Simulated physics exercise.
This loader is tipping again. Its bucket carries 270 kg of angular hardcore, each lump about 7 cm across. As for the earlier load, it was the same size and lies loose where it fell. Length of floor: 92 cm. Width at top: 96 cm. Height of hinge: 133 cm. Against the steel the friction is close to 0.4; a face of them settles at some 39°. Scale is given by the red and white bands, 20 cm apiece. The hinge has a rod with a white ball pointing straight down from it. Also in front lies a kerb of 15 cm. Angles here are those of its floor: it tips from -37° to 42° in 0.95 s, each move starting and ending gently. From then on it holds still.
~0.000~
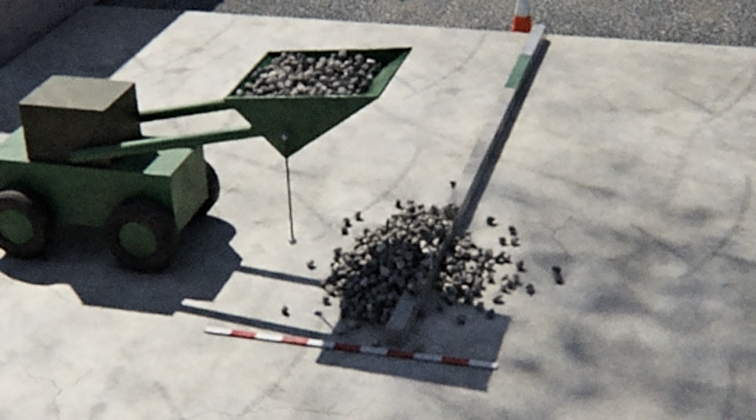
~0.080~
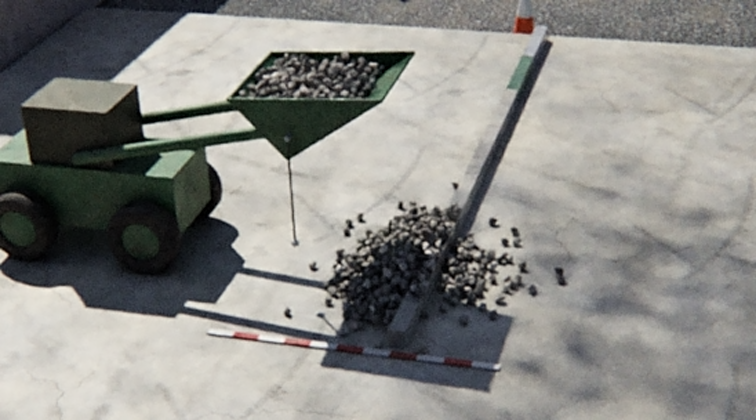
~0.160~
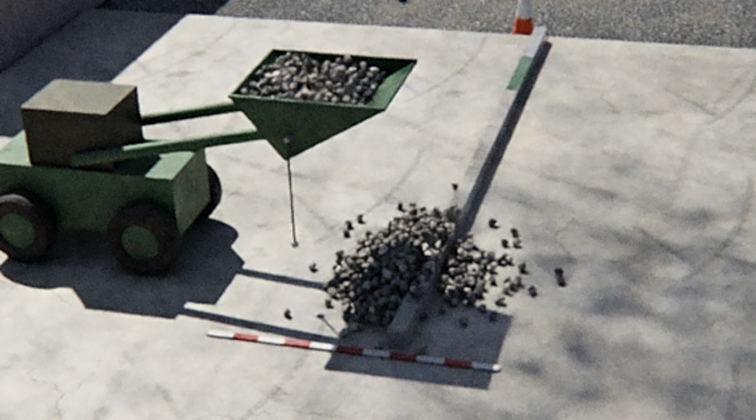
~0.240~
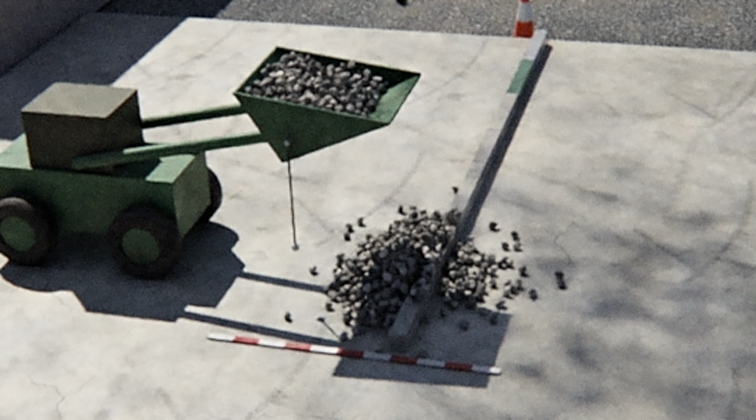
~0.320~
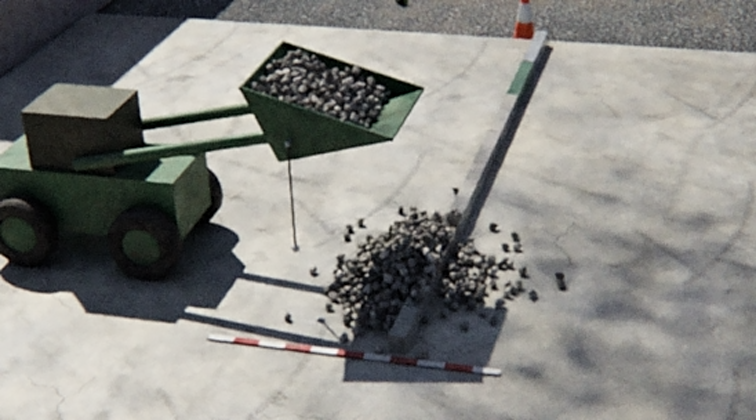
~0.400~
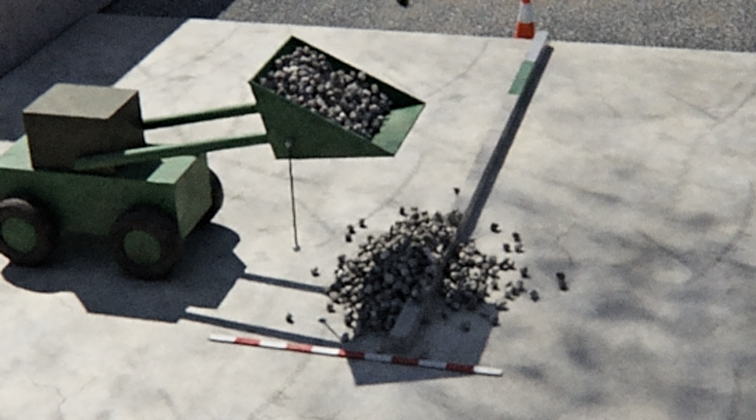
A green loader's raised bucket of grey stones tilts down rightward above a loose pile.
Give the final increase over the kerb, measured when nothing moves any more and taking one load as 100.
Close to 53 parts in a hundred.
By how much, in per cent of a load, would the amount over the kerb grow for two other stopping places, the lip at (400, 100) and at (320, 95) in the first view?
First place: Roughly 85 %; second place: Roughly 0 %.
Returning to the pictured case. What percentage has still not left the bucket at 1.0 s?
It keeps some 80 percent of its load.
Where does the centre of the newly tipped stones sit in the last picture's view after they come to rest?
In the last view, somewhere near (443, 262).
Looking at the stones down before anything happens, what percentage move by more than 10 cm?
Roughly 5 % of them.
After 0.7 s the floor is at 29°; in per cent of one load, 100 in the bucket, 88 on this side of the kerb, 12 over the kerb; the foremost stones are at (529, 284).
After 1.0 s the floor is at 42°; in per cent of one load, 79 in the bucket, 109 on this side of the kerb, 12 over the kerb; the foremost stones are at (529, 284).
After 1.4 s the floor is at 42°; in per cent of one load, 16 in the bucket, 153 on this side of the kerb, 31 over the kerb; the foremost stones are at (529, 284).
After 3.9 s the floor is at 42°; in per cent of one load, 0 in the bucket, 135 on this side of the kerb, 65 over the kerb; the foremost stones are at (600, 275). Net gain over the kerb, 53.
